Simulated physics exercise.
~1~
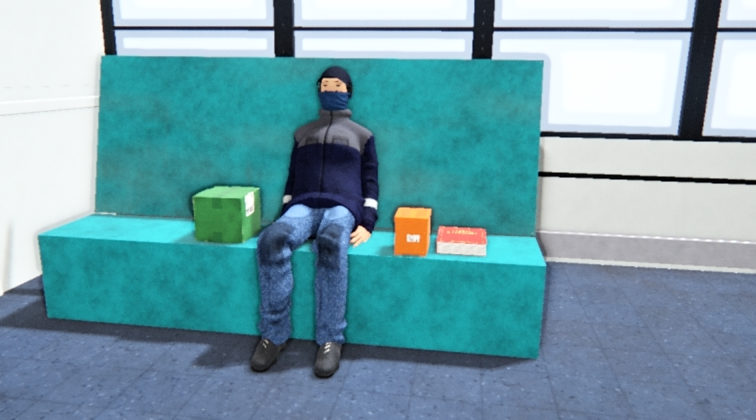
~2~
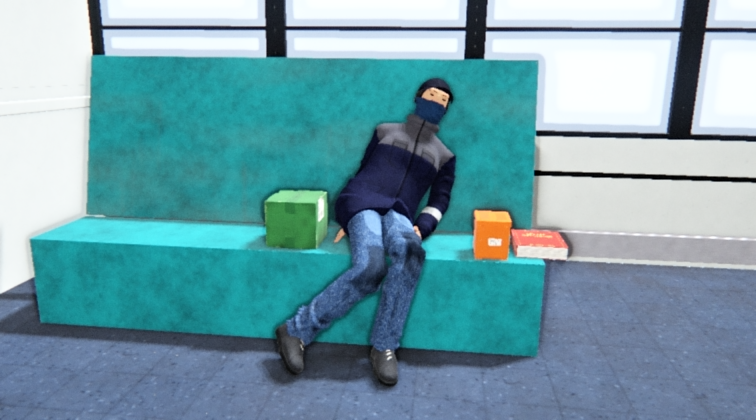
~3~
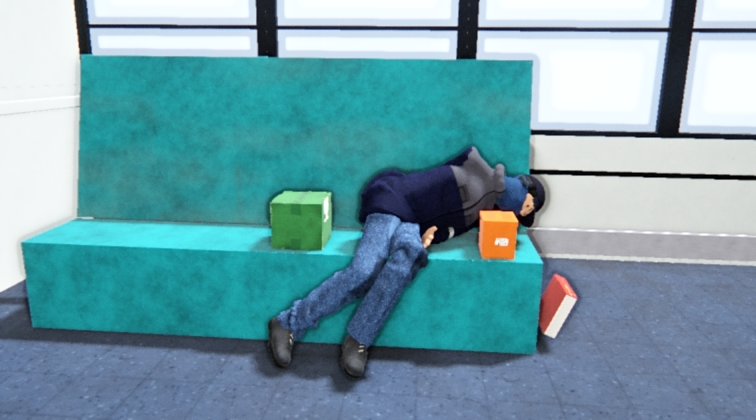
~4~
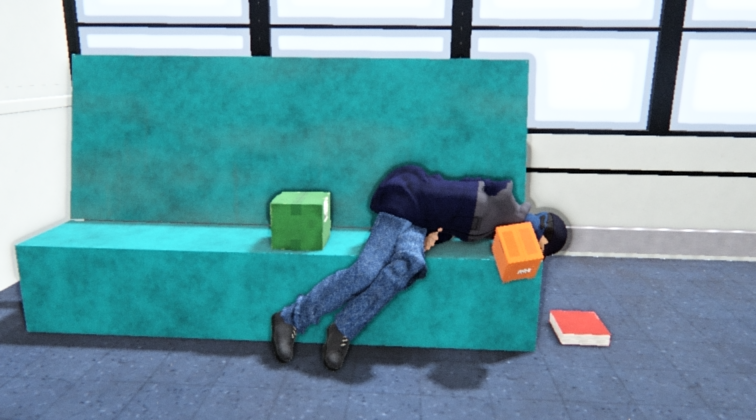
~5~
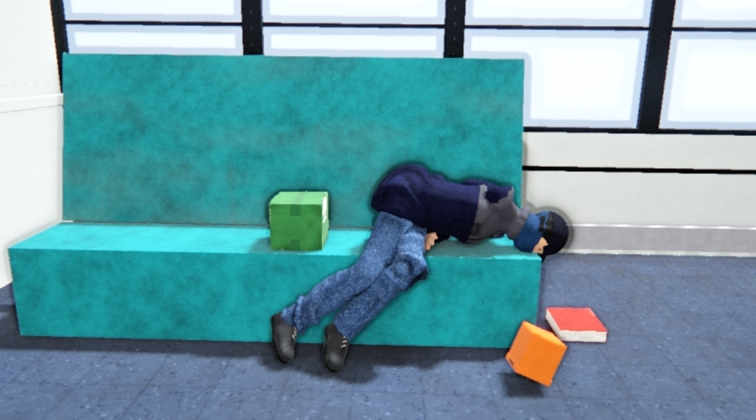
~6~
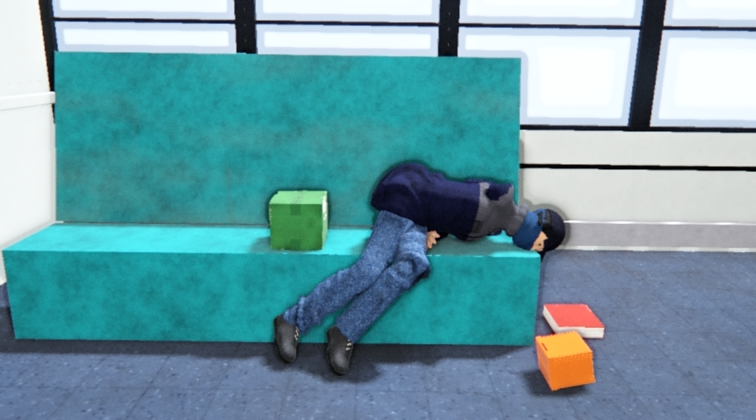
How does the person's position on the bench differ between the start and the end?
At the start the person sits upright around the middle of the bench. By the end the person is farther right and lower, slumped sideways with the head past the bench's right end.
